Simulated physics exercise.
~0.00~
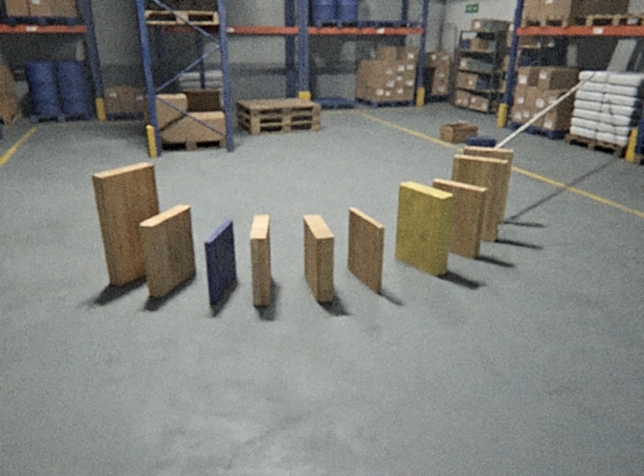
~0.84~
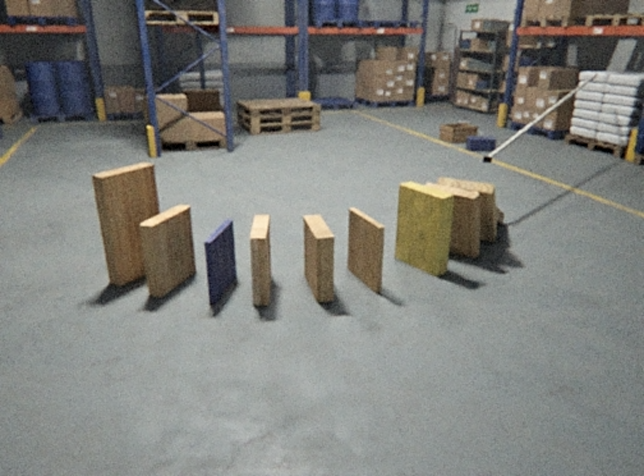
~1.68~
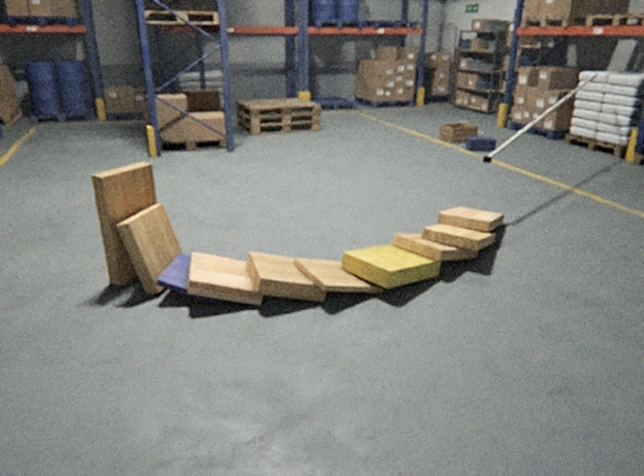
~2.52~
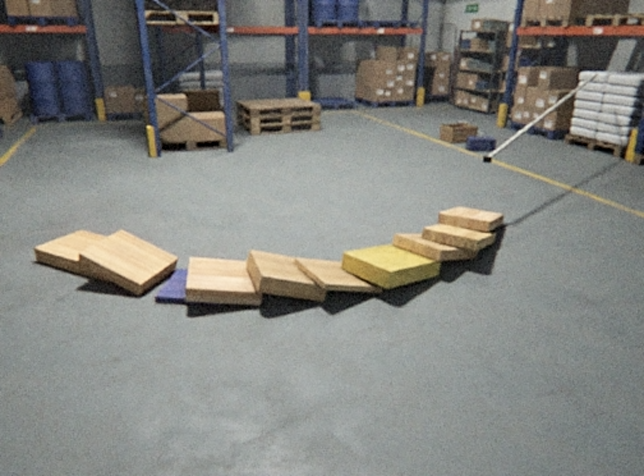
A curved row of ten upright wooden boards, one yellow and one blue, topples in sequence from the right end to the left across a warehouse floor, each falling onto the next, until the tall board at the far left drops and all lie down.
